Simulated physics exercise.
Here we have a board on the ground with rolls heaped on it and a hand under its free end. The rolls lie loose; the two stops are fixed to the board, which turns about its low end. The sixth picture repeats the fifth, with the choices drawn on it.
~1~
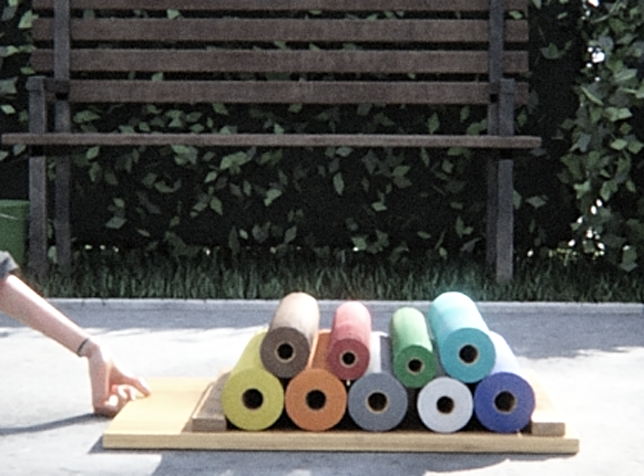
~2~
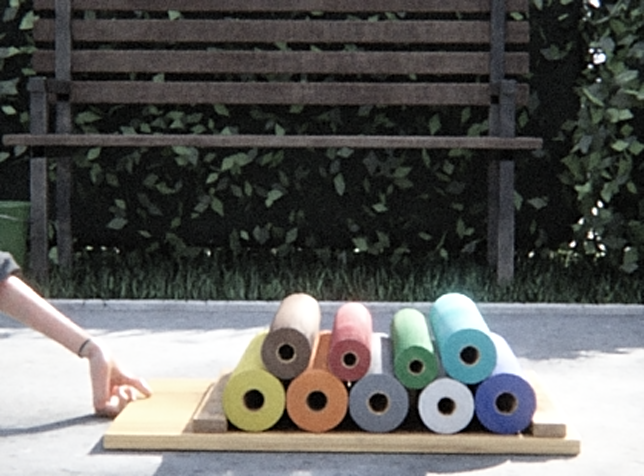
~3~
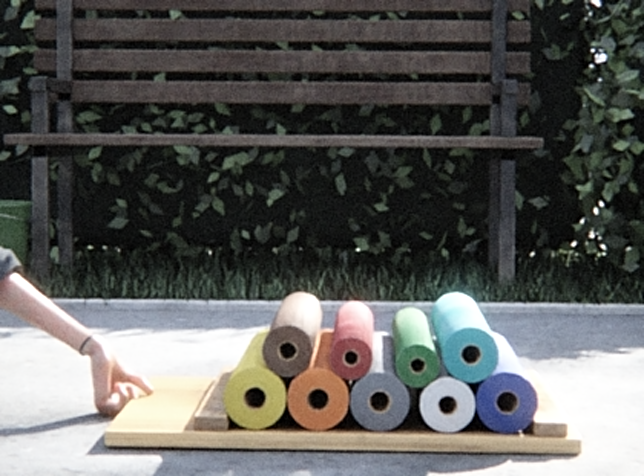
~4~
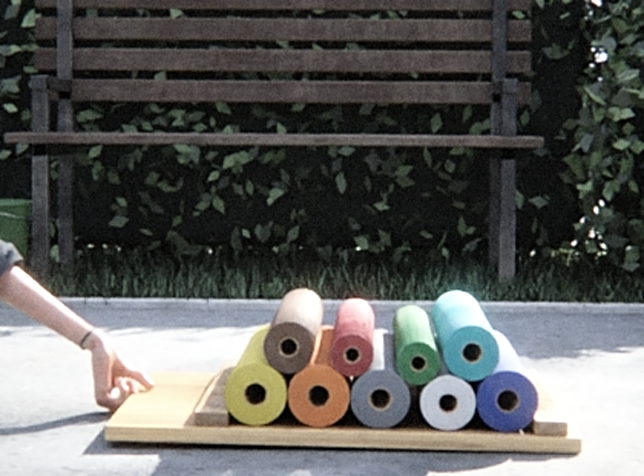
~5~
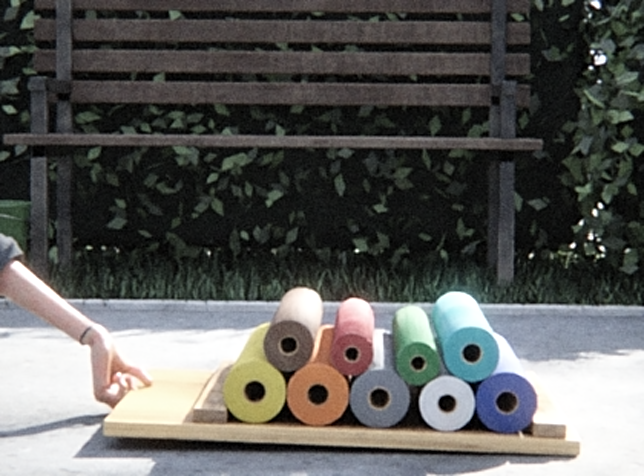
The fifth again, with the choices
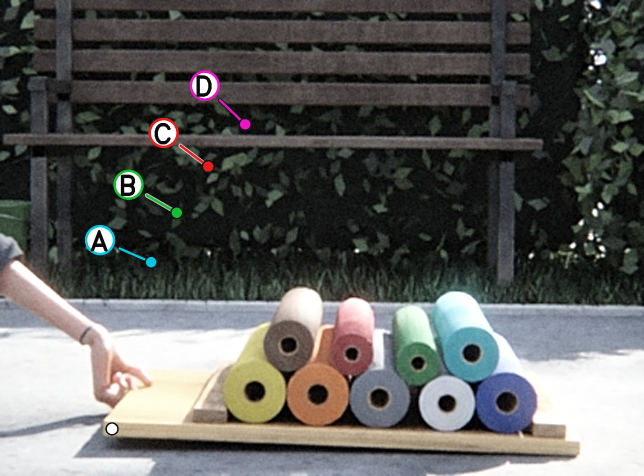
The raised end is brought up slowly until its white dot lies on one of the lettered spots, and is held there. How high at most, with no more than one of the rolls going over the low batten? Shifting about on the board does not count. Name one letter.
Mark B is as high as it can go.
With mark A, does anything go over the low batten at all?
No, at A.
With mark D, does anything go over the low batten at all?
Yes, at D.
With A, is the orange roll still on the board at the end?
The orange roll: Yes.
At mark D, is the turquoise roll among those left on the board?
The turquoise roll: No.
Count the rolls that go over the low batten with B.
At B the number is none.
On the marked copy, A at (151, 262); B at (177, 213); C at (208, 167); D at (246, 125); the white dot at (112, 429).
Following B. Soon after the start, board at 17°.
Later, board at 30°.
In the end, board at 30°, none over the low batten.
As for the rest, A none over the low batten; C nine over the low batten; D nine over the low batten.
